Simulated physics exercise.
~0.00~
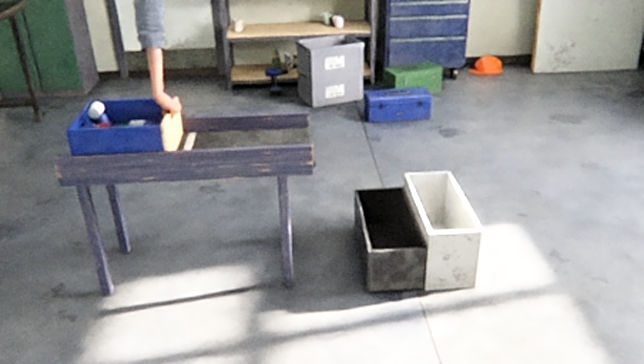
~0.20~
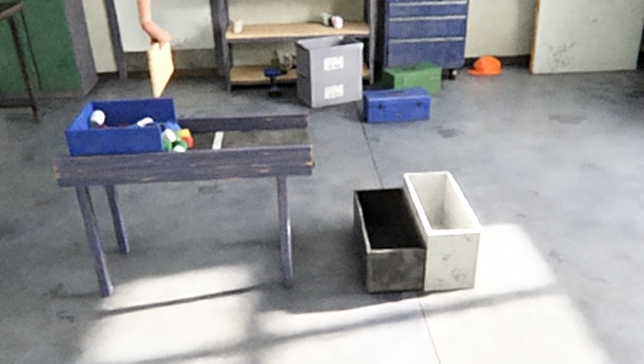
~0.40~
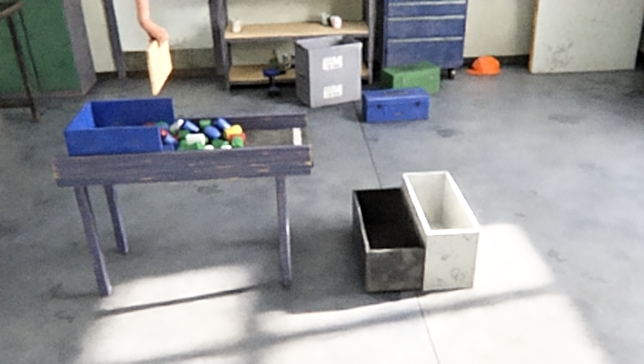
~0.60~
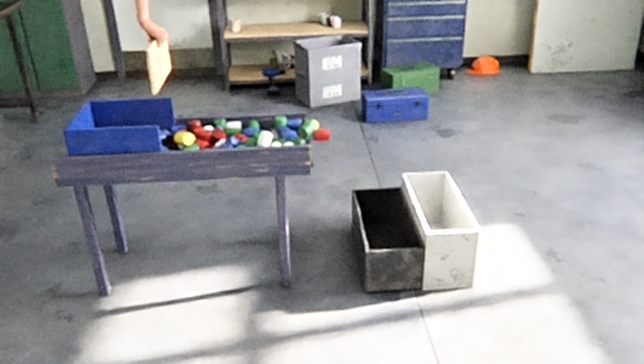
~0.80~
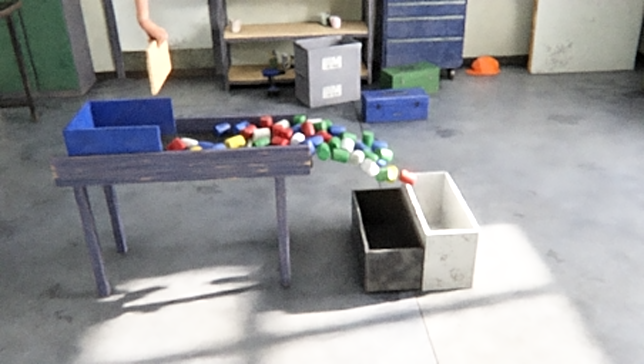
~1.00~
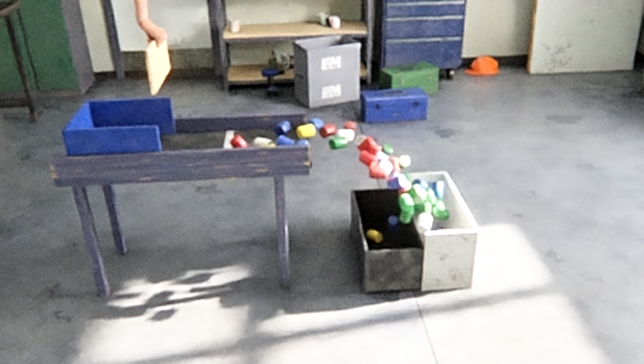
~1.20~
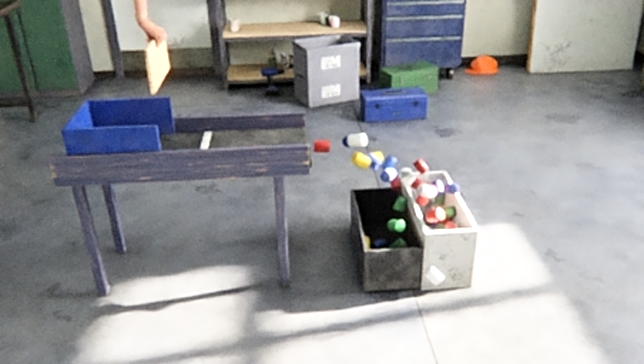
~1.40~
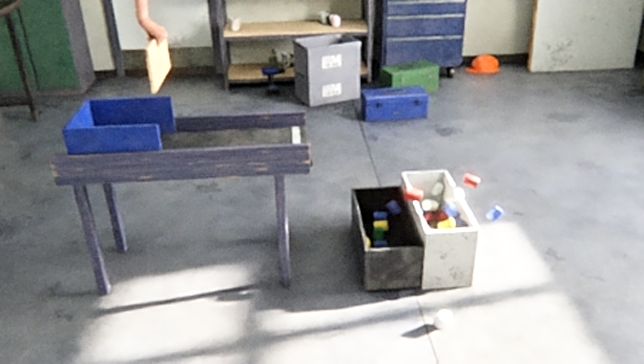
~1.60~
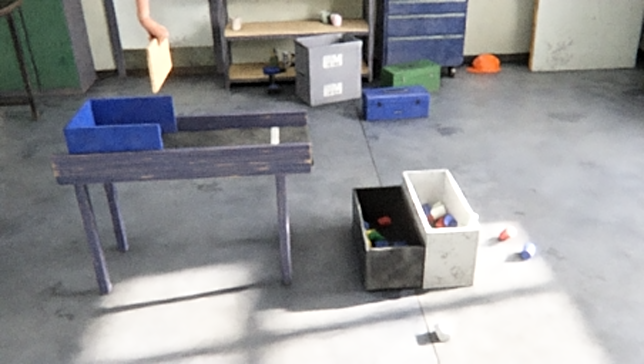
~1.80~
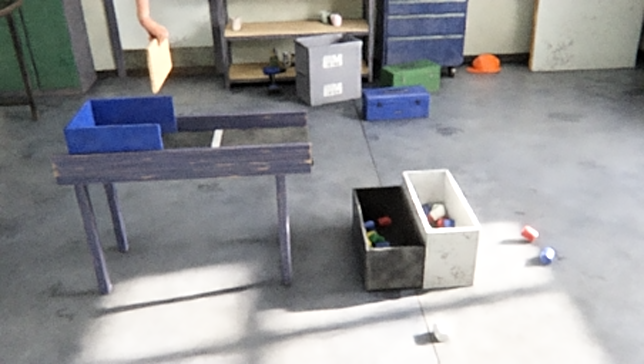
Colourful spice jars spilling off a raised belt after a hand lifts a gate, most landing in a white box, a few on the floor.
